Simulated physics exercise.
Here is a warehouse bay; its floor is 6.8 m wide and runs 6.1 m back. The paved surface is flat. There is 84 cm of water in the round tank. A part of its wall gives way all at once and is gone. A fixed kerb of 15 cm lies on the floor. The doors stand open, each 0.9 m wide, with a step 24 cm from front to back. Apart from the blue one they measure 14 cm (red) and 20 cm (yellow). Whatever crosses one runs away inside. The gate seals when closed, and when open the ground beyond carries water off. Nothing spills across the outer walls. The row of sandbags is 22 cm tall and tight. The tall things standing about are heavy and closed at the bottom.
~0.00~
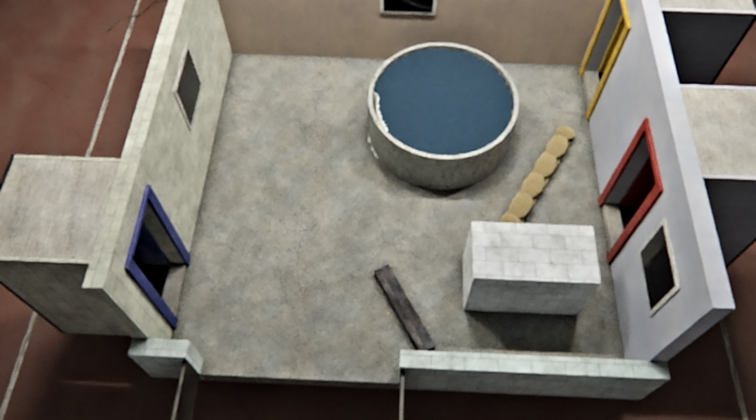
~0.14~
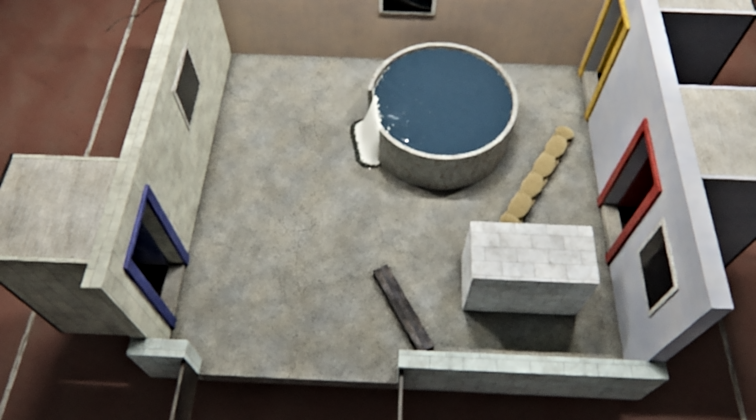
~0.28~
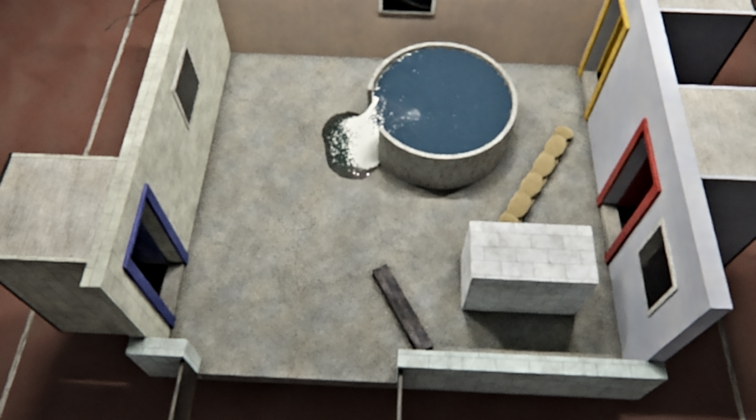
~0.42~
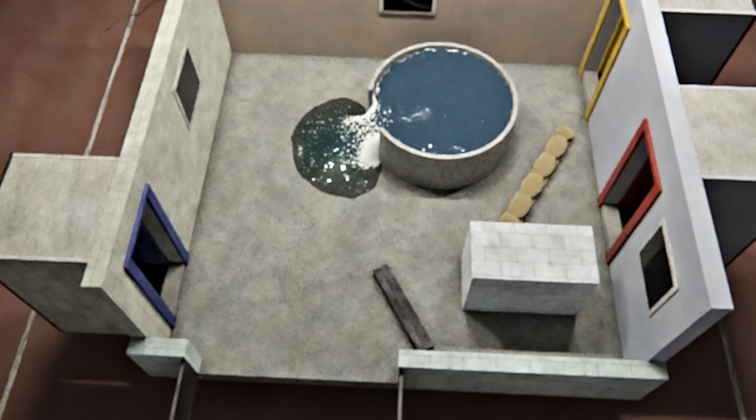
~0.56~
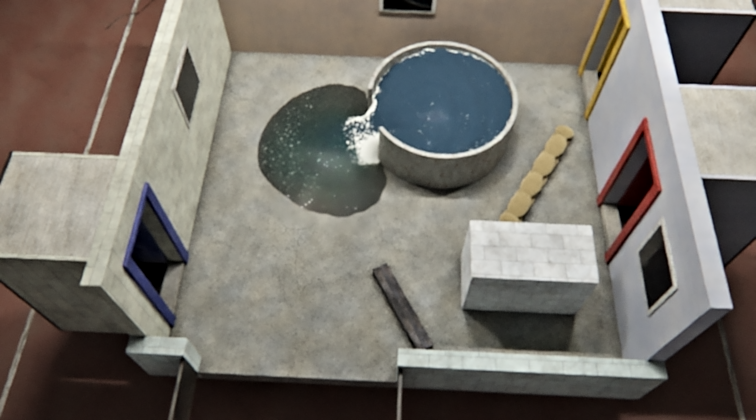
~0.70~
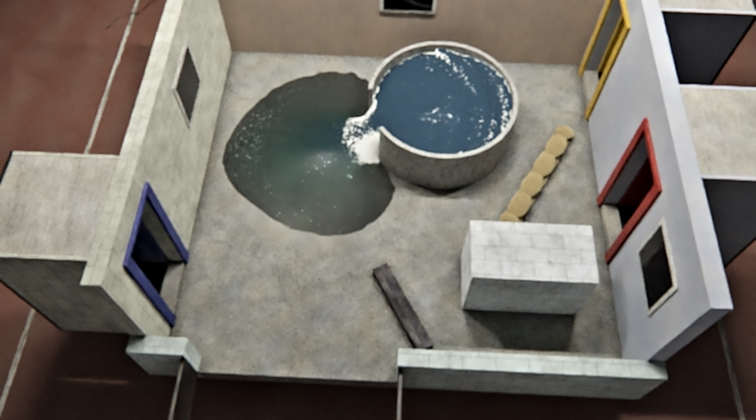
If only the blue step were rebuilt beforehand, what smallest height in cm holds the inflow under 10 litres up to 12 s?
It would have to be roughly 17 cm high.
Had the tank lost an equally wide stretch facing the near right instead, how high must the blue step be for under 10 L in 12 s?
Then roughly 8.0 cm.
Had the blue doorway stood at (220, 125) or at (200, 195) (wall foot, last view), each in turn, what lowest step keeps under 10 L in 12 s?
About 29 and 27 cm.
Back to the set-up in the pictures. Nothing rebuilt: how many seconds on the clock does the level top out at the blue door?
Around 2.2 s.
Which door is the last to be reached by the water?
Last comes the red one.
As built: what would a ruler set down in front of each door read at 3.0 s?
Depths in cm: Red 0, blue 14, yellow 0.
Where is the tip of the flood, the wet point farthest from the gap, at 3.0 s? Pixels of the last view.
Near (166, 354).
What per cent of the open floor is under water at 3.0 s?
Some 40 per cent of it.
After 1.4 s water covers 35 % of the floor, deepest (39 cm) near (363, 145); it has not reached the blue door.
After 3.0 s water covers 40 % of the floor, deepest (34 cm) near (166, 354); 14 cm at the blue door, 15 litres in over its 10 cm step.
After 12.0 s water covers 90 % of the floor, deepest (12 cm) near (169, 342); 10 cm at the blue door, 71 litres in over its 10 cm step.
At the blue door as built, the water arrived by 1.5 s and peaked near 17 cm at 2.2 s.
Run again over the same 12 s with other heights there, 21 litres in over 14.5 cm, 3 litres over 20 cm. The limit of 10 litres is kept from about 17 cm up.
